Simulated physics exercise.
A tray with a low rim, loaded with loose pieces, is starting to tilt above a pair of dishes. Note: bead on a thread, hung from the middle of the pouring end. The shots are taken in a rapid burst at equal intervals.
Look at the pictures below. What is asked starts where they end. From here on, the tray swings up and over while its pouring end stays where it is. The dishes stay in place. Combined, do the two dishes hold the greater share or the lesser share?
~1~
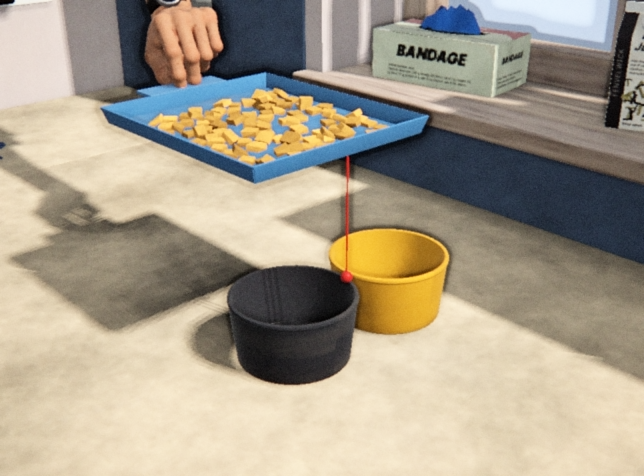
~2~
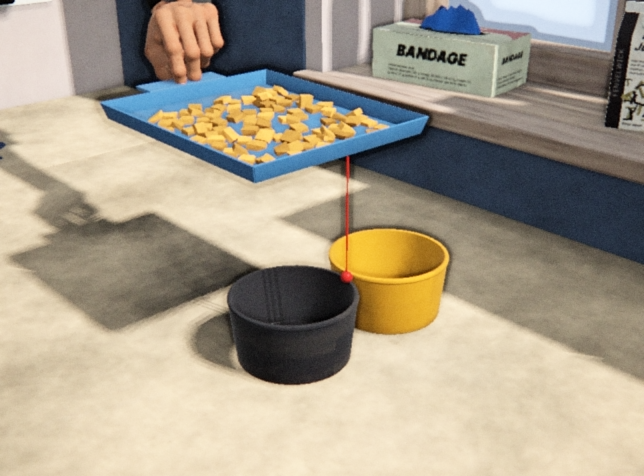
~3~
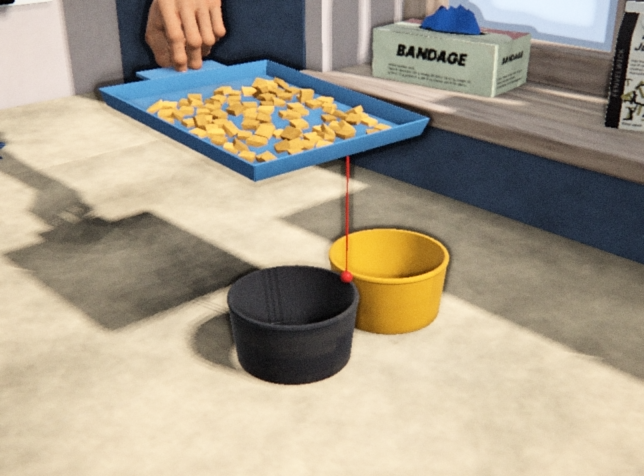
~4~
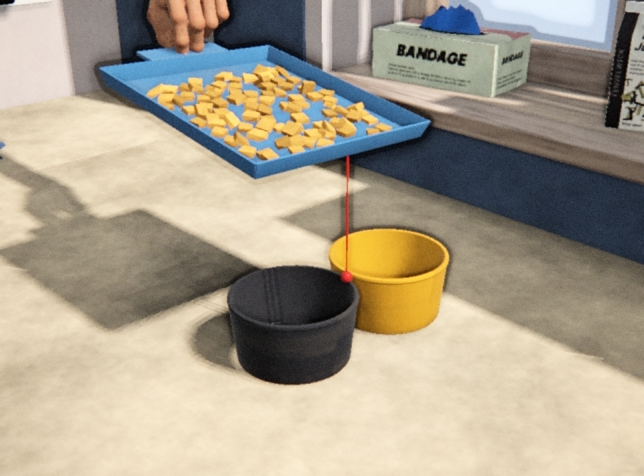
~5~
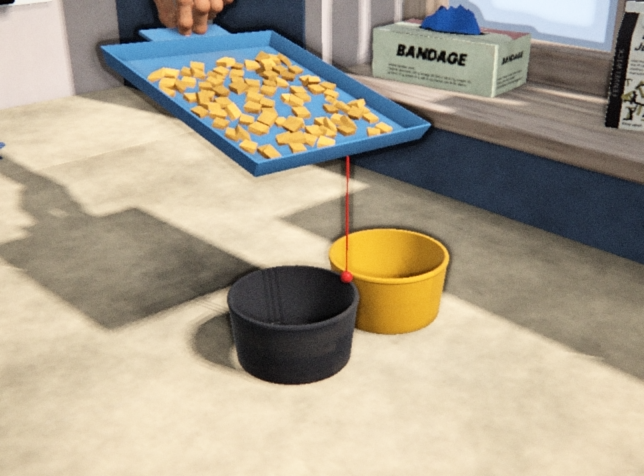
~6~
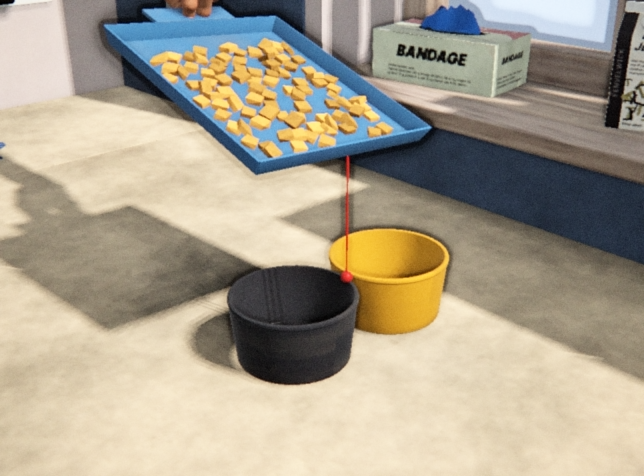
The lesser share.
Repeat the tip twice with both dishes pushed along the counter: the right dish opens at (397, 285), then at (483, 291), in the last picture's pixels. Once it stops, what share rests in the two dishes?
70 and 50 %.
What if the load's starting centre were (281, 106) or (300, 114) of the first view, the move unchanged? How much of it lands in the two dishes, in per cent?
Close to 20 %, followed by close to 20 %.
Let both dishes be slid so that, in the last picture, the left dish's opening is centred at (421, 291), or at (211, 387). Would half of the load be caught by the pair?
Try 1: A majority of it. Try 2: A minority of it.
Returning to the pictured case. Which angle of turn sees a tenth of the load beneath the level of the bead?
My estimate is some 80 degrees.
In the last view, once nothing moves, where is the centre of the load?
Last view, resting centre - approx. (441, 351).
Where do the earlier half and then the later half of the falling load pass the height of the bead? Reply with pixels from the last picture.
First close to (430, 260), next close to (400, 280).
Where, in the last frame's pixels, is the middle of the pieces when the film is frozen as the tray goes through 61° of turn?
Mark it at roughly (353, 112) in the final frame.
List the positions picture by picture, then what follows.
Corners of the pouring end (254, 164) and (421, 116), level; middle of the load (251, 126), cereal squares; left dish (337, 342); right dish (431, 295); bead on its thread (346, 277), in the first frame.
Corners of the pouring end (255, 164) and (421, 116), level; middle of the load (251, 124), in the second frame.
Corners of the pouring end (256, 162) and (422, 118), tipped barely, lowest at the right corner; middle of the load (252, 117), in the third frame.
Corners of the pouring end (257, 160) and (423, 120), tipped a little, lowest at the right corner; middle of the load (252, 108), in the fourth frame.
Corners of the pouring end (259, 159) and (424, 123), tipped a little, lowest at the right corner; middle of the load (254, 98), in the fifth frame.
Corners of the pouring end (261, 157) and (424, 125), tipped clearly, lowest at the right corner; middle of the load (269, 96); left dish (337, 342); right dish (431, 295), in the sixth frame.
Just after the last frame, tray tipped steeply; every one on the tray.
A moment on, tray tipped right over; roughly half on the tray; about a tenth in the right dish; roughly a quarter outside both; roughly a quarter in the air.
Further on, tray tipped past a quarter turn; roughly a quarter in the right dish; the larger part outside both.
When it is over, tray tipped past a quarter turn; not one in the left dish; roughly a quarter in the right dish; the larger part outside both.
